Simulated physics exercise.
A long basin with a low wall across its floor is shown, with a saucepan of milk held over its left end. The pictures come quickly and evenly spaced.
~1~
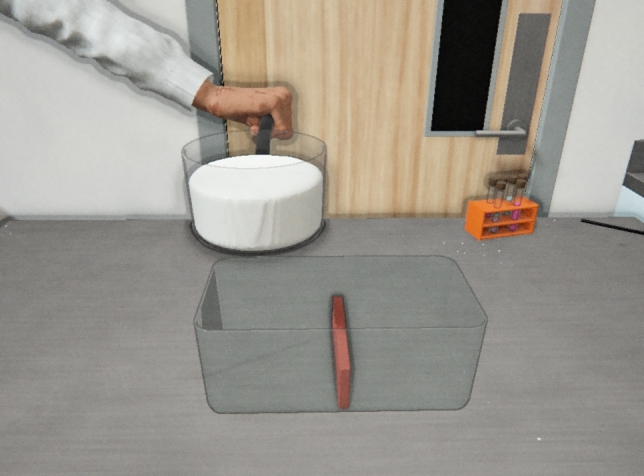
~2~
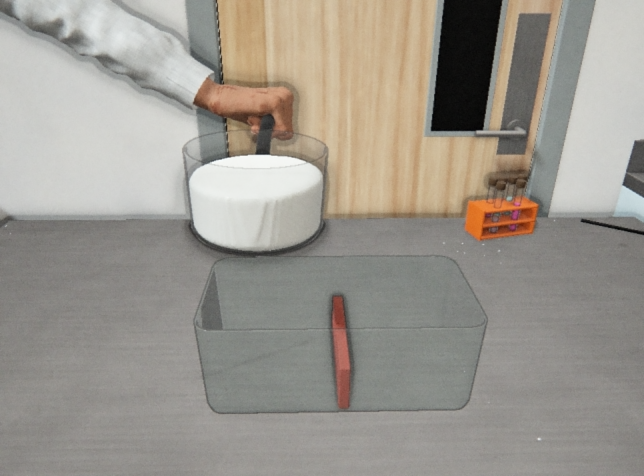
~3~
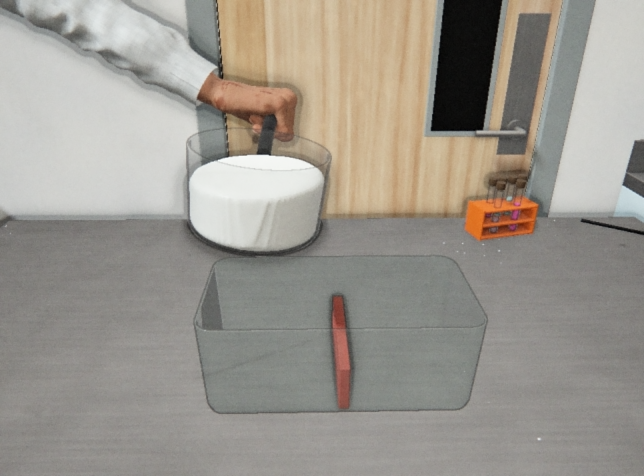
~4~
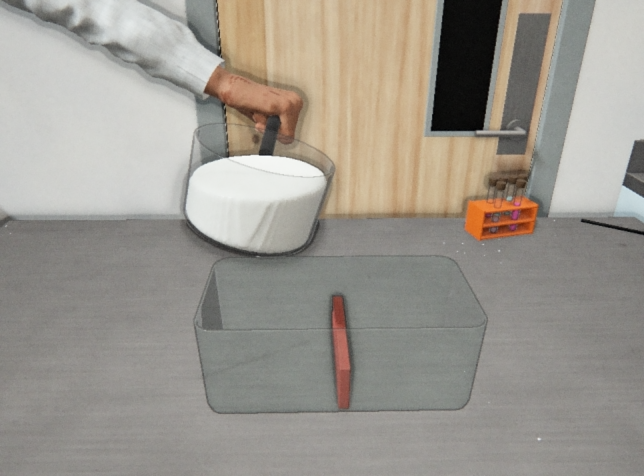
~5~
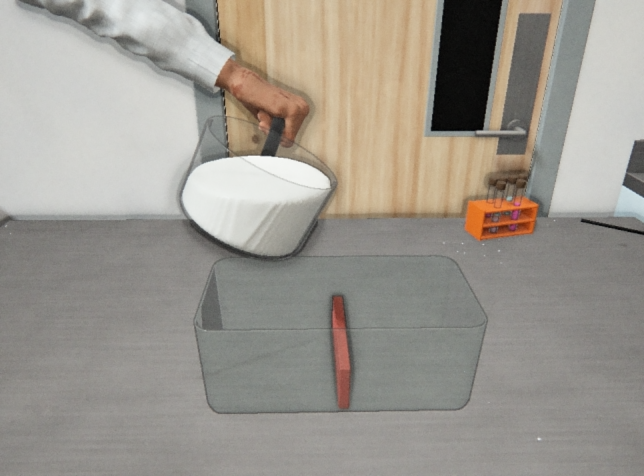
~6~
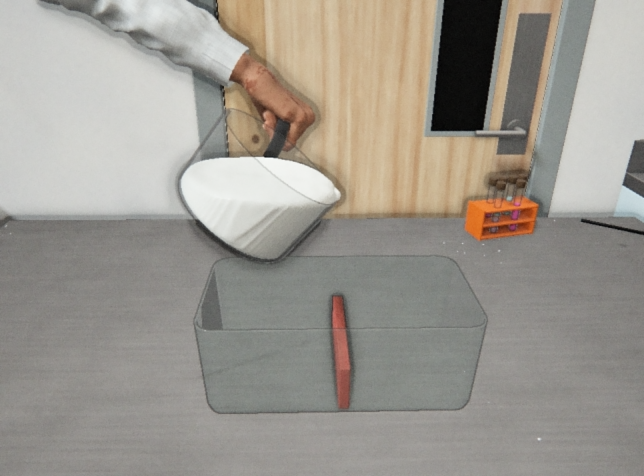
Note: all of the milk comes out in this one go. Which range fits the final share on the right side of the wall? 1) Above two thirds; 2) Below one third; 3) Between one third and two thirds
Between one third and two thirds.
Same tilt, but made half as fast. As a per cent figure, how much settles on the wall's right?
Result: Roughly 75 %.
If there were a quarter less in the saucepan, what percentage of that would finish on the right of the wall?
Close to 50 per cent, more or less.
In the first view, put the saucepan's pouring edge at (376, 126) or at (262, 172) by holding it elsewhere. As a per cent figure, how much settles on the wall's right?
About 80 per cent, then about 10 per cent.
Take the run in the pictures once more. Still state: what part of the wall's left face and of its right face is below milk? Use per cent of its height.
Left about 30, right about 40.
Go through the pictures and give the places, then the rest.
In the first picture, it leans 0°; its right rim is at (326, 149); the milk meets the walls at (191, 173) and (322, 173); the long basin's rim runs from (205, 291) to (469, 289); the wall's top is at (341, 330).
In the second picture, it leans 2°; its right rim is at (327, 151); the milk meets the walls at (192, 173) and (323, 173).
In the third picture, it leans 7°; its right rim is at (330, 158); the milk meets the walls at (192, 172) and (325, 174).
In the fourth picture, it leans 16°; its right rim is at (334, 168); the milk meets the walls at (193, 173) and (326, 176).
In the fifth picture, it leans 27°; its right rim is at (336, 183); the milk meets the walls at (190, 174) and (331, 179).
In the sixth picture, it leans 40°; its right rim is at (334, 199); the milk meets the walls at (185, 169) and (327, 186); 1 per cent is over the edge.
A moment on, the tilt is 110° and 27 per cent is still to pour, 3 is left of the wall and 33 right of it.
Next, the tilt is 114° and 4 per cent is still to pour, 29 is left of the wall and 58 right of it.
Then the tilt is 114° and 0 per cent is still to pour, 40 is left of the wall and 54 right of it.
Later the tilt is 114° and 0 per cent is still to pour, 43 is left of the wall and 54 right of it.
At rest 43 per cent lies left of the wall, 54 right of it and 3 outside.
